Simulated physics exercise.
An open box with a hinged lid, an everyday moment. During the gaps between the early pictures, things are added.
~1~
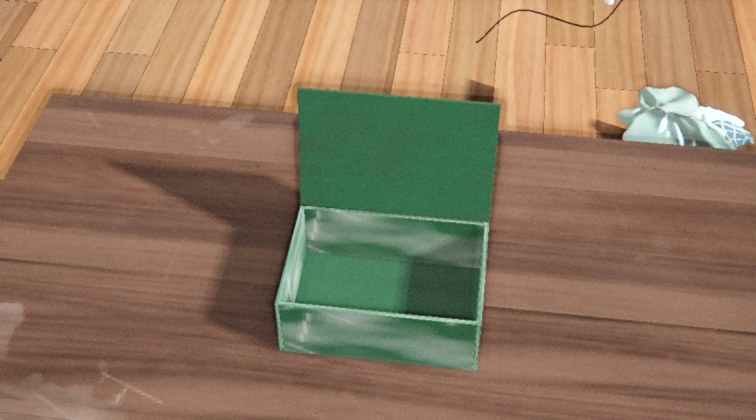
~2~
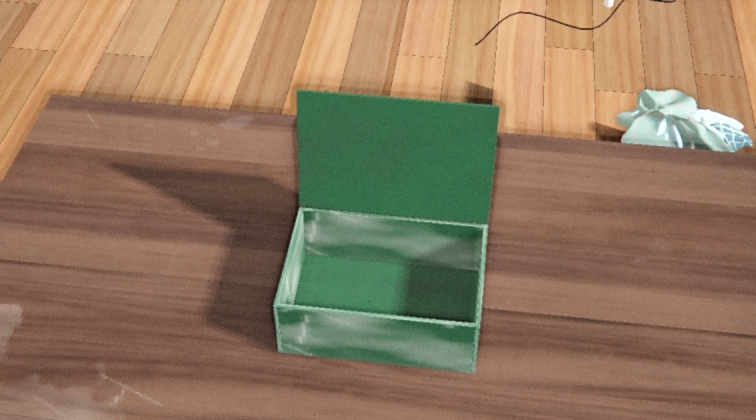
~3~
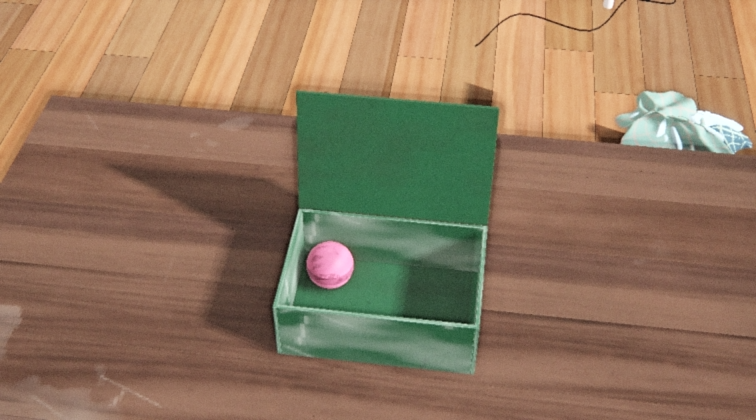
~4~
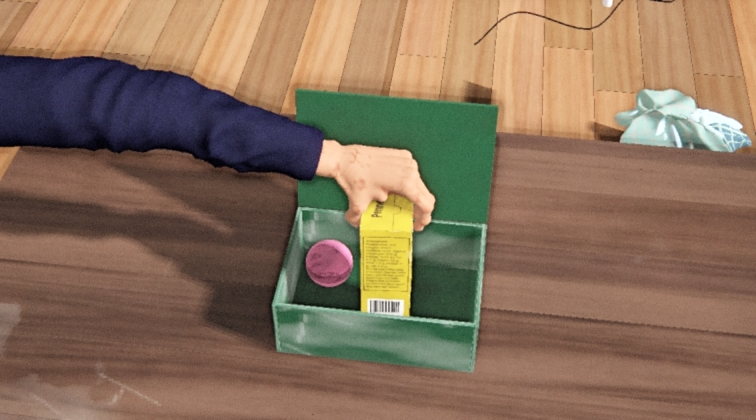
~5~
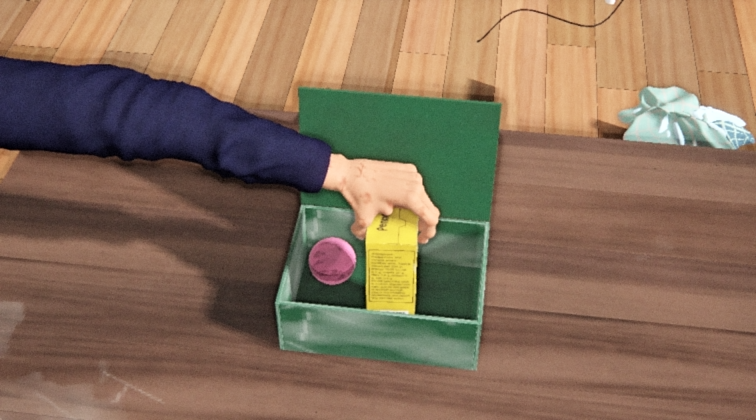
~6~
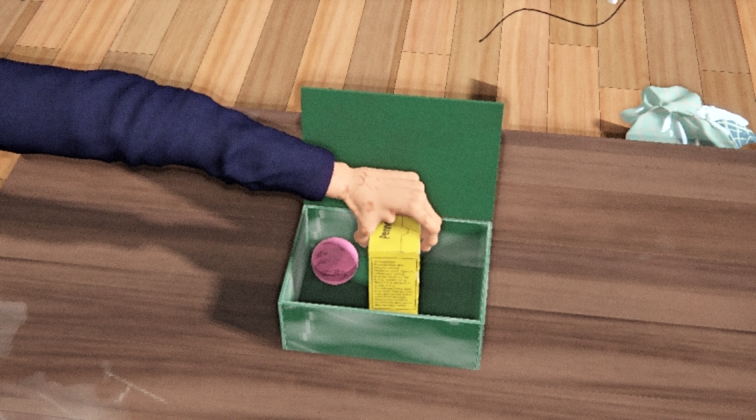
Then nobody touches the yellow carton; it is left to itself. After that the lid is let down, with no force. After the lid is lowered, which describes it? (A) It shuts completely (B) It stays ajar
Option B: It stays ajar.
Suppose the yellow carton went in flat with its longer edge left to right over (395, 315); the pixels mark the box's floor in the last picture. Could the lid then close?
The lid settles shut this time.
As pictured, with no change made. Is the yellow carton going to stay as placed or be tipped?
As it turns out, the yellow carton keeps its original angle.
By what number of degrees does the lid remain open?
Near 50°.
Then, 1.40 s past the last view, lid 72° above the rim.
Then, 2.30 s past the last view, lid 49° above the rim.
Finally, lid 50° above the rim; both still in place. Final places as the last picture's camera would see them, yellow carton near (395, 275).
